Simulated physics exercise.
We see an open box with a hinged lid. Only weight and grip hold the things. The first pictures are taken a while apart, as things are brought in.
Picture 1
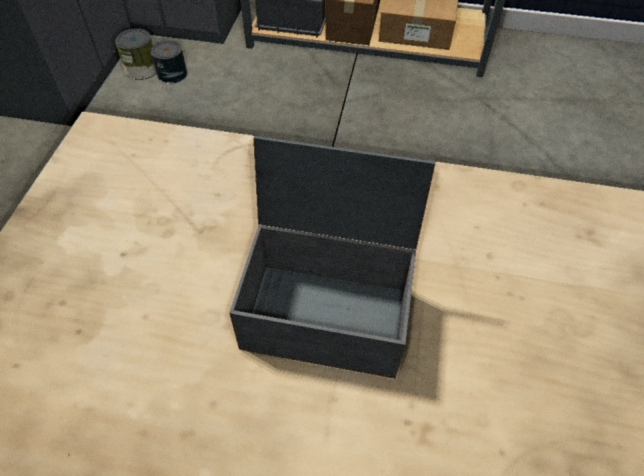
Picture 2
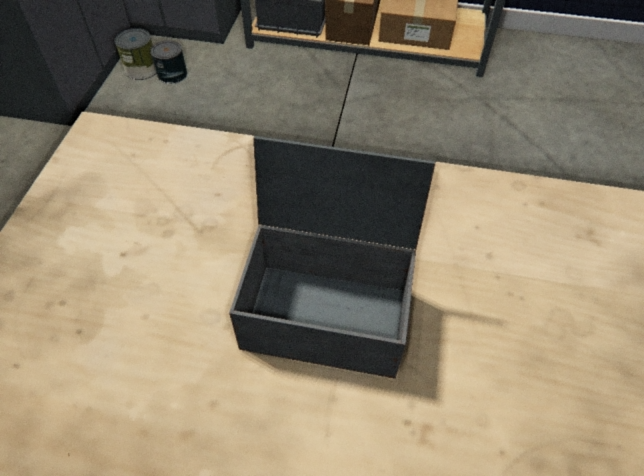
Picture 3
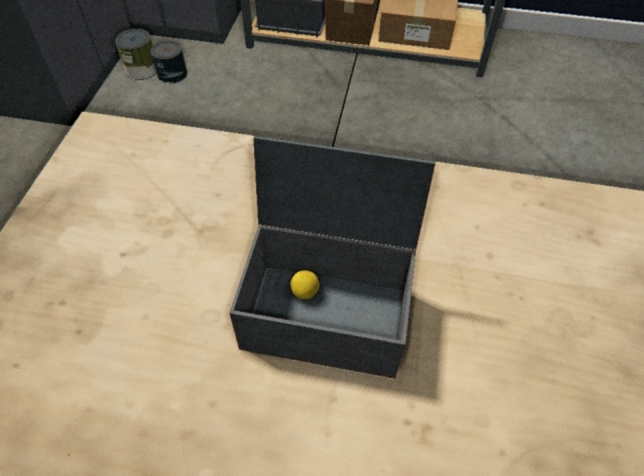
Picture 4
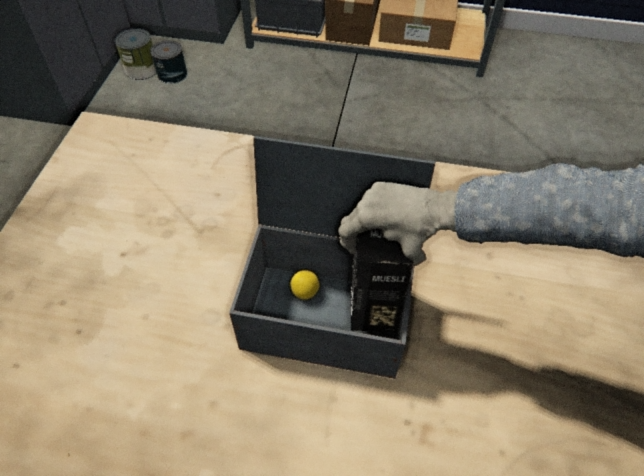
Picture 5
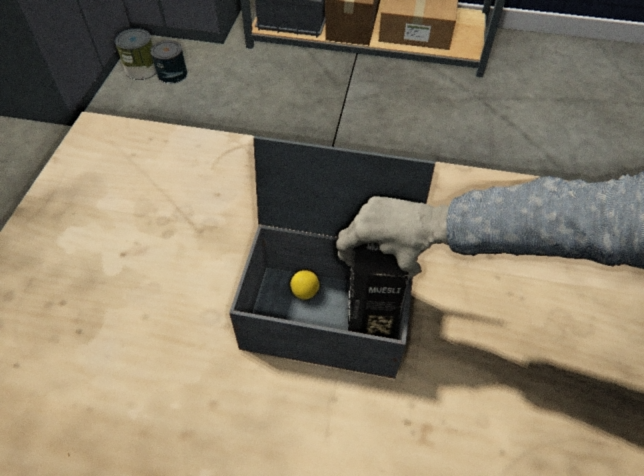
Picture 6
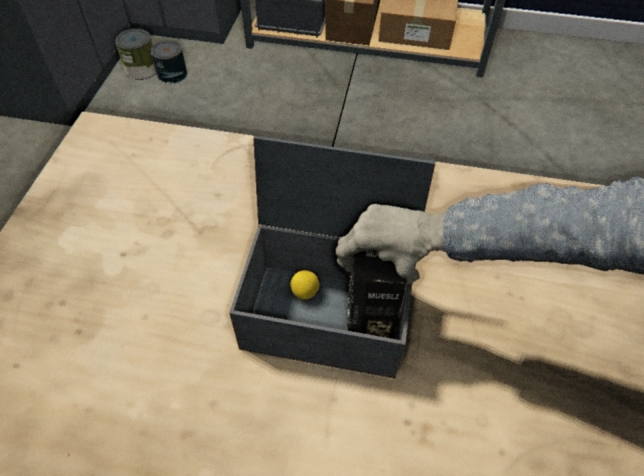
In a storage room with a concrete floor and shelving behind, a pale wooden table is seen from above at a steady angle. An open dark grey box with a raised hinged lid sits empty in the middle, two cans standing beyond at the left. A yellow lemon appears inside, then a gloved hand from the right lowers a black carton slightly into the box's right side.
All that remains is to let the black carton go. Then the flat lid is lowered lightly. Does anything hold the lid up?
Here the lid is held up.
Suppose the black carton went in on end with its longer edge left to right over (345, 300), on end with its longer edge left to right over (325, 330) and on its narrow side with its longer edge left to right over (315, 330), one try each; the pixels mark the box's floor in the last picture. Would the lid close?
First try: It is held up; second try: It will not close; third try: It closes.
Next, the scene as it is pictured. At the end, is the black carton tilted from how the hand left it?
It keeps its pose.
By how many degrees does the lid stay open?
About 55°.
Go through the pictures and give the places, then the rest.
The last thing is not in view yet, in the first picture.
The last thing is not in view yet, in the second picture.
The last thing is not in view yet; yellow lemon (305, 285), in the third picture.
Coming down; black carton (378, 281); yellow lemon (305, 285), in the fourth picture.
Coming down; black carton (375, 291); yellow lemon (305, 285), in the fifth picture.
In place under the hand; black carton (374, 297); yellow lemon (305, 285), in the sixth picture.
Then, 1.20 s later than the last frame, lid starting down.
Then, 1.50 s later than the last frame, lid 65° above the rim.
When it is over, lid 53° above the rim; both as before. End places, in pixels of the last picture, black carton near (376, 301).
